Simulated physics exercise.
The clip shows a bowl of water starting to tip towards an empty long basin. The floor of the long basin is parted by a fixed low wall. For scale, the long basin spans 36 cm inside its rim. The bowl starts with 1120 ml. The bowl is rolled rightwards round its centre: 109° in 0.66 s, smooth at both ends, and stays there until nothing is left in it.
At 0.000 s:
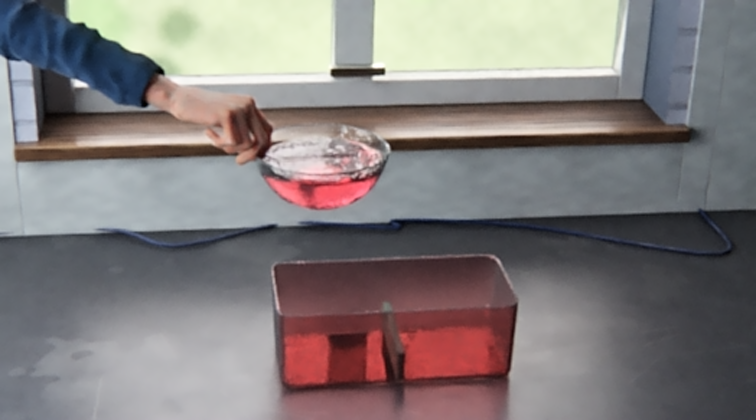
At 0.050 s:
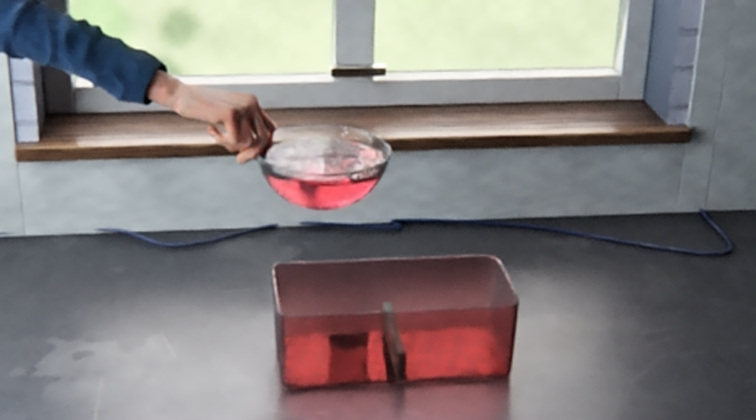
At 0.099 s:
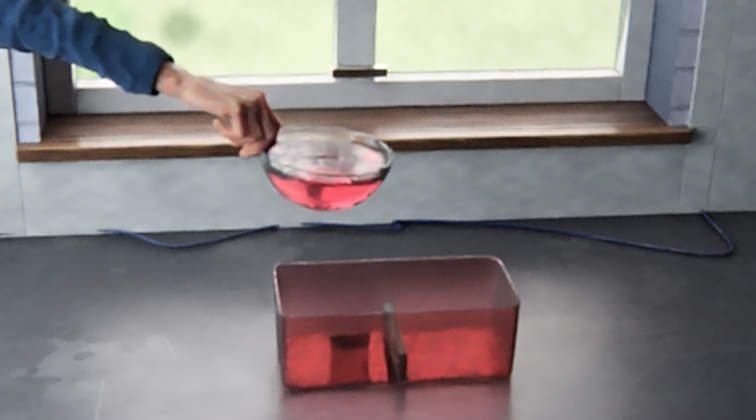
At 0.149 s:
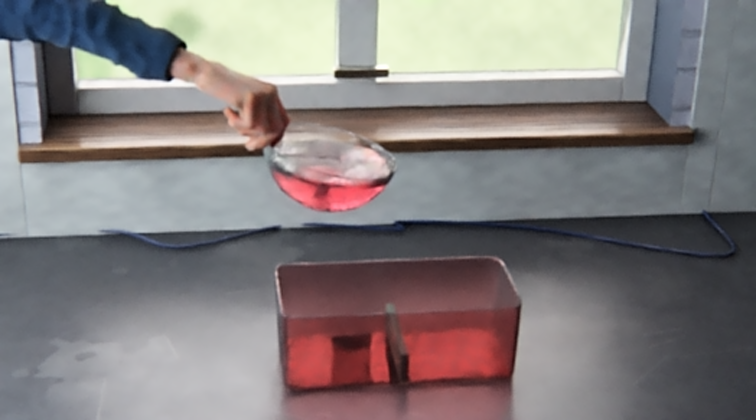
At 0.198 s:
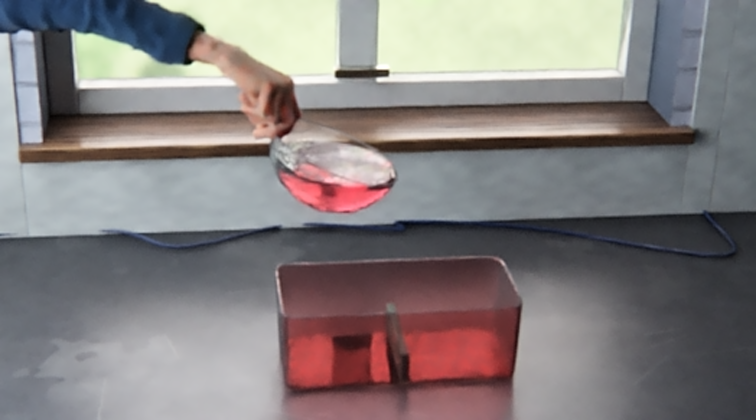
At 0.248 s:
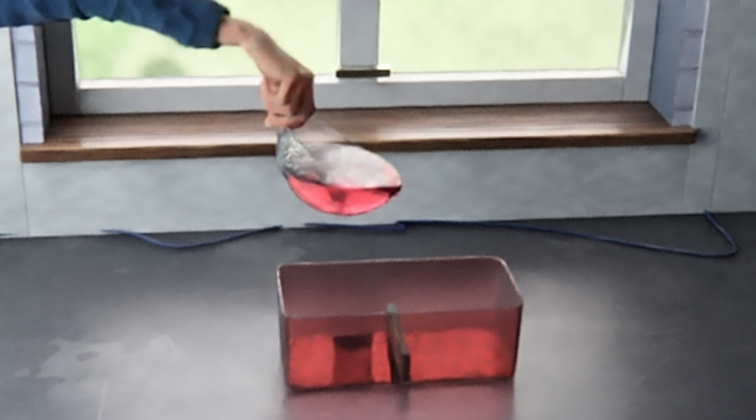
A dark countertop in front of a pale-framed window with a wooden sill is seen from slightly above by a still camera. A hand in a blue sleeve holds a clear glass bowl of pinkish-red liquid above a long, see-through reddish basin with a dark upright divider, while a blue cord lies along the wall behind. The hand turns the bowl rightwards, slowly then faster, and the liquid shifts towards its lowered right edge.
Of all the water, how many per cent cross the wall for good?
The far part has some 63 per cent.
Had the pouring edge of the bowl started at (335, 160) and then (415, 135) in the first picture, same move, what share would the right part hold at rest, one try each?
In turn about 20 and 70 per cent.
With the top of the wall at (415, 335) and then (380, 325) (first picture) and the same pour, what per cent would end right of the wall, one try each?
First 40, then 80 per cent.
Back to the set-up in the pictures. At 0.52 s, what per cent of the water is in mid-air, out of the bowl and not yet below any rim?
About 48 per cent.
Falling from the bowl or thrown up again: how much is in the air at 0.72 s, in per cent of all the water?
Near 18 in a hundred.
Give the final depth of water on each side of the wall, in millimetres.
Some 12 mm on the left and 26 mm on the right.
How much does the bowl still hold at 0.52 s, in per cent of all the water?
Near 5 in a hundred.
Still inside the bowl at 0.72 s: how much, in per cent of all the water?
Some 0 per cent.
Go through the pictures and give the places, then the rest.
In the first frame, tilt 0°; pouring edge (388, 147); surface from (258, 160) to (383, 157); the long basin's rim runs from (275, 290) to (508, 280); the wall's top is at (394, 327).
In the second frame, tilt 2°; pouring edge (389, 149); surface from (259, 159) to (384, 158).
In the third frame, tilt 6°; pouring edge (392, 155); surface from (262, 157) to (386, 161).
In the fourth frame, tilt 13°; pouring edge (395, 164); surface from (268, 156) to (391, 165).
In the fifth frame, tilt 22°; pouring edge (396, 174); surface from (273, 154) to (395, 168).
In the sixth frame, tilt 34°; pouring edge (395, 187); surface from (280, 157) to (382, 173); 6 per cent is over the edge.
After 0.52 s the tilt is 98° and 5 per cent is still to pour, 0 is left of the wall and 48 right of it.
After 0.72 s the tilt is 109° and 0 per cent is still to pour, 19 is left of the wall and 63 right of it.
After 0.93 s the tilt is 109° and 0 per cent is still to pour, 27 is left of the wall and 68 right of it.
After 1.16 s the tilt is 109° and 0 per cent is still to pour, 32 is left of the wall and 64 right of it.
In the end 33 per cent lies left of the wall, 63 right of it and 5 outside.
